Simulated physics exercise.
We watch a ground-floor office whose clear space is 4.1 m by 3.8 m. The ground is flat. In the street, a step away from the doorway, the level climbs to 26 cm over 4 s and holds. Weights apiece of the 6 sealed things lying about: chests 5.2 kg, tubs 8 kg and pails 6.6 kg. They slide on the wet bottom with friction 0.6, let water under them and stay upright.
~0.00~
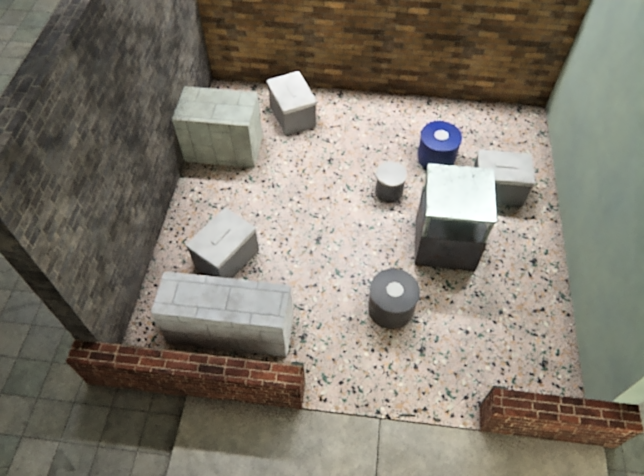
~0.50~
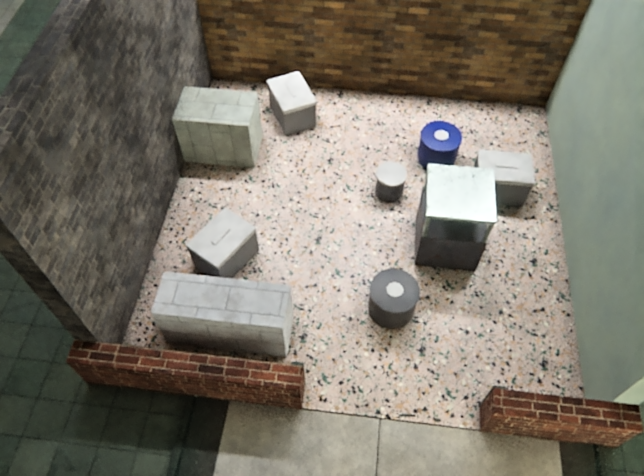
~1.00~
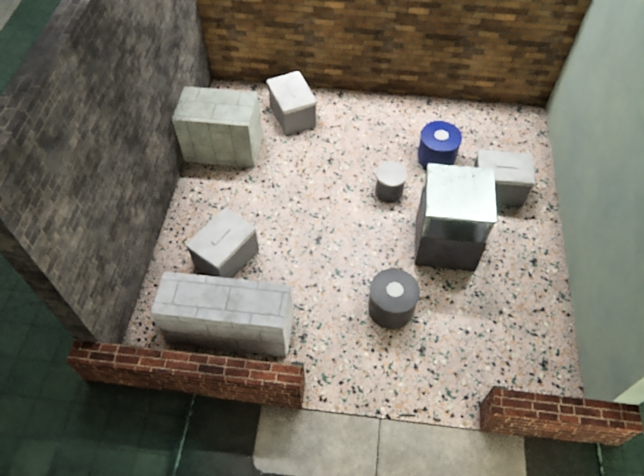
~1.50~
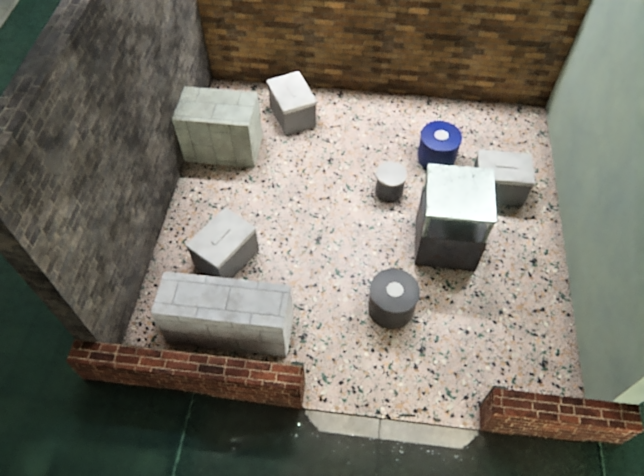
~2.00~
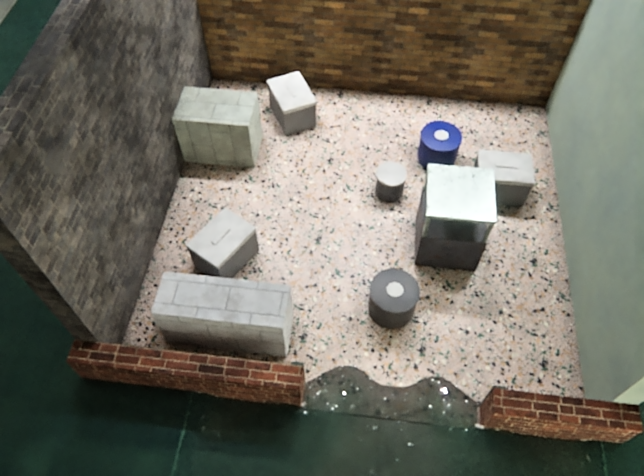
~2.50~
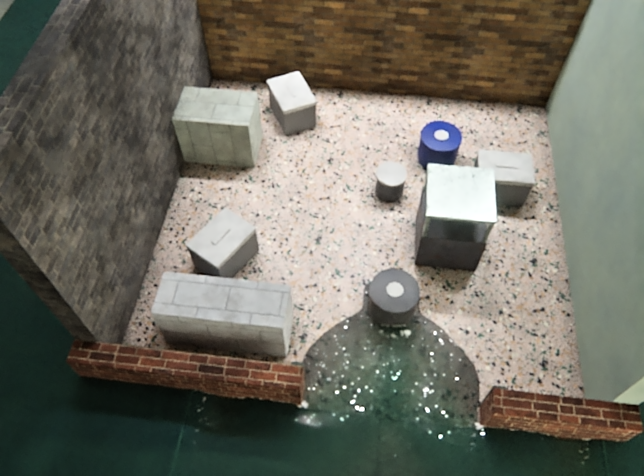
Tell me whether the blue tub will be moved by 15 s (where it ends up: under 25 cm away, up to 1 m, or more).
Blue tub moves a short way.
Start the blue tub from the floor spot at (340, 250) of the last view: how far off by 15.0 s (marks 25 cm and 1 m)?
It travels far.
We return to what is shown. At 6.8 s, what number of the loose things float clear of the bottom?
I count 4.
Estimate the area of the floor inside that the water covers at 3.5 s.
Roughly 3.0 m2.
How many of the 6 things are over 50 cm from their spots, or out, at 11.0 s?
I count 2.
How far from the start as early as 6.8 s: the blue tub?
Roughly 20 cm by then.
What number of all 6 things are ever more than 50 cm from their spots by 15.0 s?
5 of them.
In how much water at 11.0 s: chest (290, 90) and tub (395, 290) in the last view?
About 20 and 17 cm.
After 3.5 s the blue tub is near (442, 136), 0.0 m from its start, aground; 0 afloat.
After 6.8 s the blue tub is near (451, 129), 0.2 m from its start, aground; 4 afloat.
After 11.0 s the blue tub is near (405, 118), 0.4 m from its start, afloat; 6 afloat.
After 15.0 s the blue tub is near (460, 104), 0.4 m from its start, afloat; 6 afloat.
